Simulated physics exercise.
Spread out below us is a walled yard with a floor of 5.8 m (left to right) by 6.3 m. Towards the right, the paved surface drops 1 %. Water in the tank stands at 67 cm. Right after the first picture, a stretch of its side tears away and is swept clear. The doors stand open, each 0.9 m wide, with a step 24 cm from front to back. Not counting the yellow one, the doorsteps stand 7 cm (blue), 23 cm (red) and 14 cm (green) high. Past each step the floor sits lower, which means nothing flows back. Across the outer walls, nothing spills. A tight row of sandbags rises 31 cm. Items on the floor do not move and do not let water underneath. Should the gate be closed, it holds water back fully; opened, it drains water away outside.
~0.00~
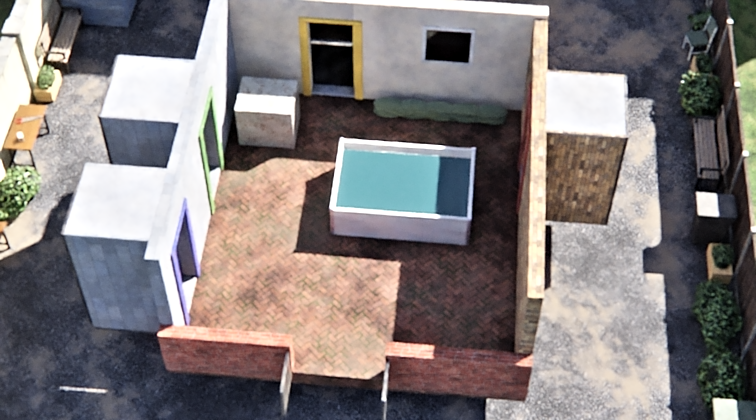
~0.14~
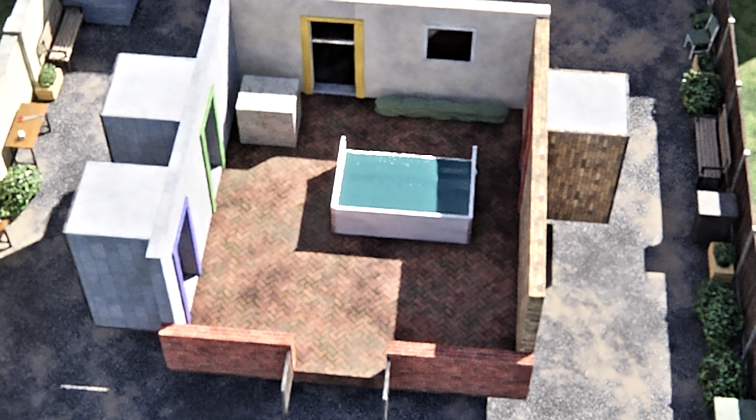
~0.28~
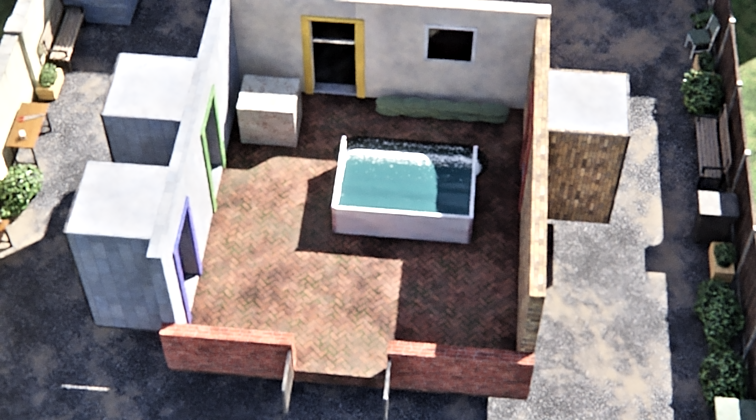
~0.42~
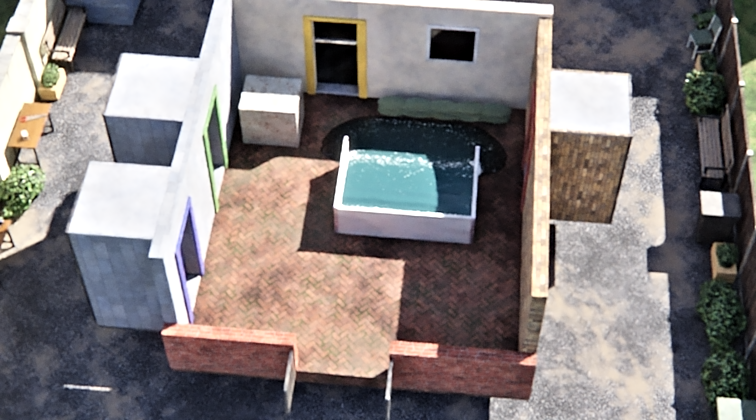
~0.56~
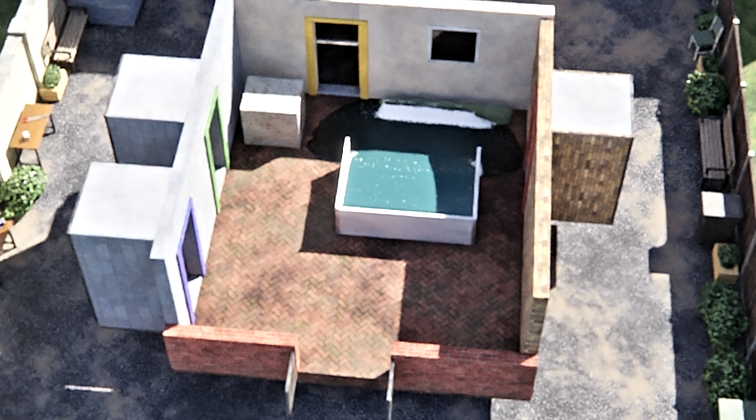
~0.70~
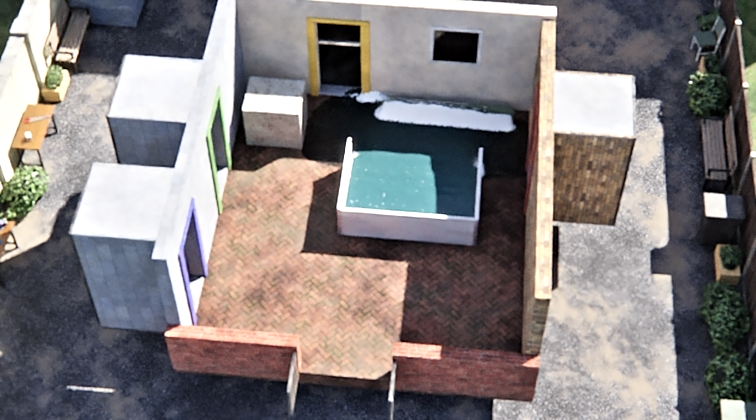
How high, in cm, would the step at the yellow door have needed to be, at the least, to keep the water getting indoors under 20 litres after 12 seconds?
About 25 cm.
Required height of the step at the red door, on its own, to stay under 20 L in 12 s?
The red one would have to be about 12.5 cm high.
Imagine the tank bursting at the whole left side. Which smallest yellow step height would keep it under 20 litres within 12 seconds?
If so: Around 9.5 cm.
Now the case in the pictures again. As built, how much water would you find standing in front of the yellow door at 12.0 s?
About 7.5 centimetres deep.
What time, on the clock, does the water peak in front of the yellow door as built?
I'd guess close to 1.6 seconds.
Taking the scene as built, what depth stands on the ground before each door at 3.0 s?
Centimetres: Yellow = 15, blue = 0, red = 19, green = 3.
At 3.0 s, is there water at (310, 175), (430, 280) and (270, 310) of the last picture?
First wet through, second bone-dry, third bone-dry.
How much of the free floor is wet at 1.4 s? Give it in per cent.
Close to 25 per cent of it is wet.
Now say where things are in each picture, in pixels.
The first frame shows still water, 67 cm deep, in the tank at (404, 181); the yellow door at (332, 61) is dry.
In the second frame, the gap is on the far side, the front 0.2 m out at a hidden place; the back of the tank holds 67 cm.
In the third frame, the front is at (355, 140), 0.7 m from the gap on the far side; 1.6 m2 of floor is wet, 66 cm left at the back.
In the fourth frame, the gap is on the far side, the front 1.3 m out at (372, 119); the back of the tank holds 59 cm.
In the fifth frame, water pours out on the far side and has run 1.8 m, to (373, 100); about 11 cm deep outside, 57 cm at the back.
In the sixth frame, the gap is on the far side, the front 1.9 m out at (352, 92); the back of the tank holds 53 cm; water is at the yellow door at (340, 61).
After 1.4 s water covers 25 % of the floor, deepest (48 cm) near (420, 122); 24 cm at the yellow door, 46 litres in over its 6 cm step.
After 3.0 s water covers 40 % of the floor, deepest (35 cm) near (484, 113); 15 cm at the yellow door, 184 litres in over its 6 cm step.
After 12.0 s water covers 95 % of the floor, deepest (12 cm) near (520, 362); 7 cm at the yellow door, 302 litres in over its 6 cm step.
At the yellow door as built, the water arrived by 0.7 s and peaked near 24 cm at 1.6 s.
With a step of 22.5 cm, 32 litres would have come in within the 12 s; with 30 cm, 6 litres. So under 20 litres takes about 25 cm.
